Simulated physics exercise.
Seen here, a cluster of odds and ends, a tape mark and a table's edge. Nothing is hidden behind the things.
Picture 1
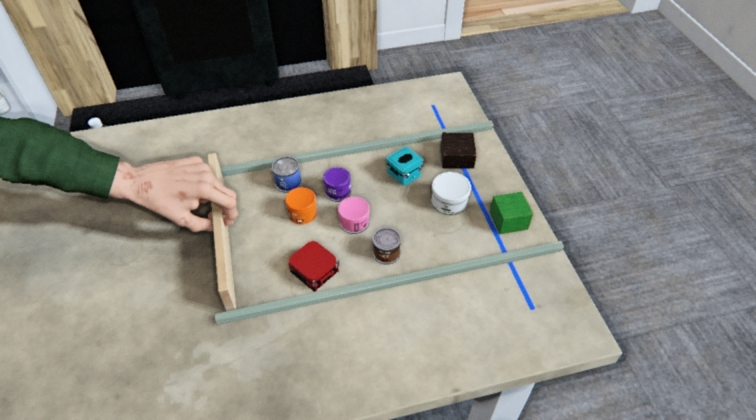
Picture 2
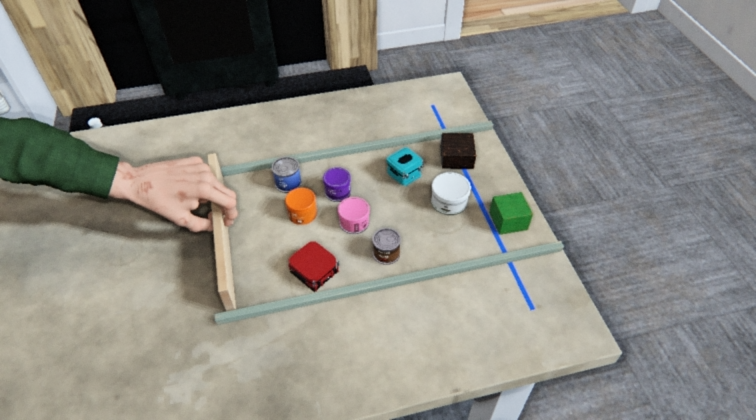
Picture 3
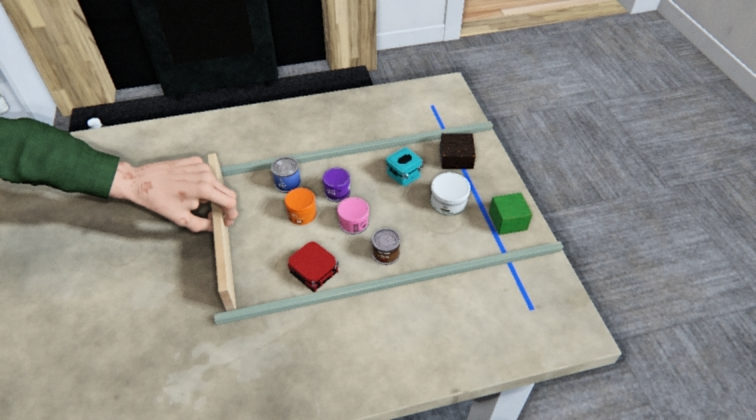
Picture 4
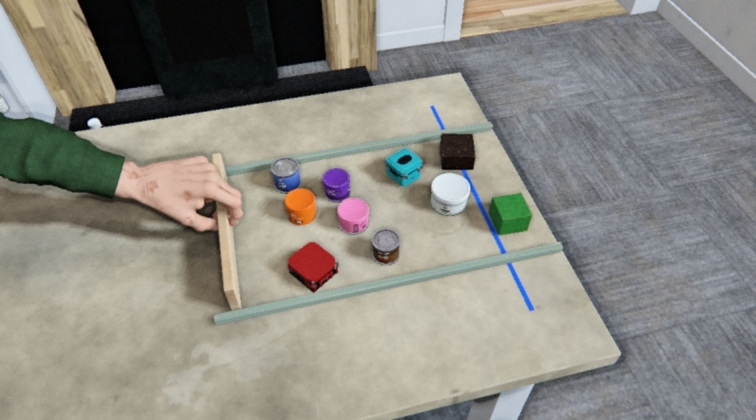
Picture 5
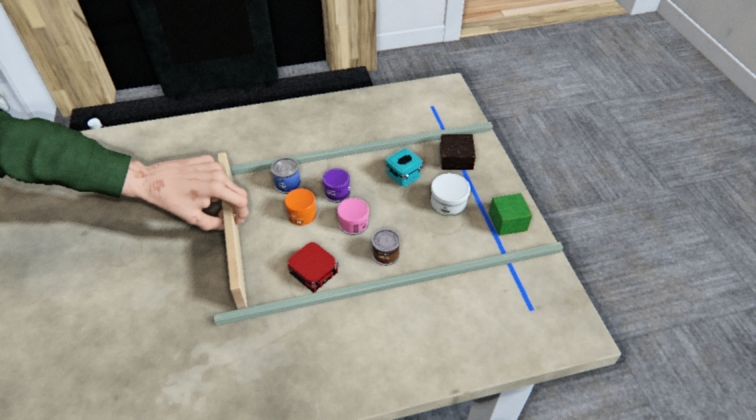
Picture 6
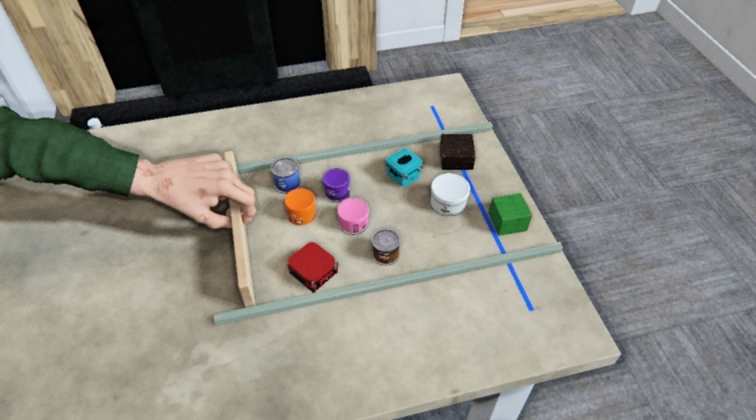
A hand in a green sleeve held a wooden board upright on a table, then slid it slightly right toward a group of colourful tubs and blocks, which stayed still near a blue tape line.
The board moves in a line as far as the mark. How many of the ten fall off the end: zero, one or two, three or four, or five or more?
The number that fall off is one or two.
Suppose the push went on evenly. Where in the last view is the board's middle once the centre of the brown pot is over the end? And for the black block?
At (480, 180) for the brown pot; at (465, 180) for the black block.
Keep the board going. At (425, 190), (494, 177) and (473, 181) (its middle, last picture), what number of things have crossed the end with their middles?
In that order 0, 5 and 2.
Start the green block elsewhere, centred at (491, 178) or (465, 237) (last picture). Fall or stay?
The green block drops off; remains up.
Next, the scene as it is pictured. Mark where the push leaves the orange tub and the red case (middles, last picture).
The orange tub at (485, 177), the red case at (515, 234).
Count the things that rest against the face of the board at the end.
The number is 5.
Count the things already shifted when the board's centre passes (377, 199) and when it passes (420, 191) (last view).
First 7, then 9.
Soon after, none off yet; green block at rest near (510, 214); black block at rest near (457, 152); white tin at rest near (450, 195).
Then, none off yet; green block at rest near (510, 214); black block moving near (461, 151); white tin at rest near (452, 194).
At rest, the number that fall off is one or two; fallen, black block and green block.
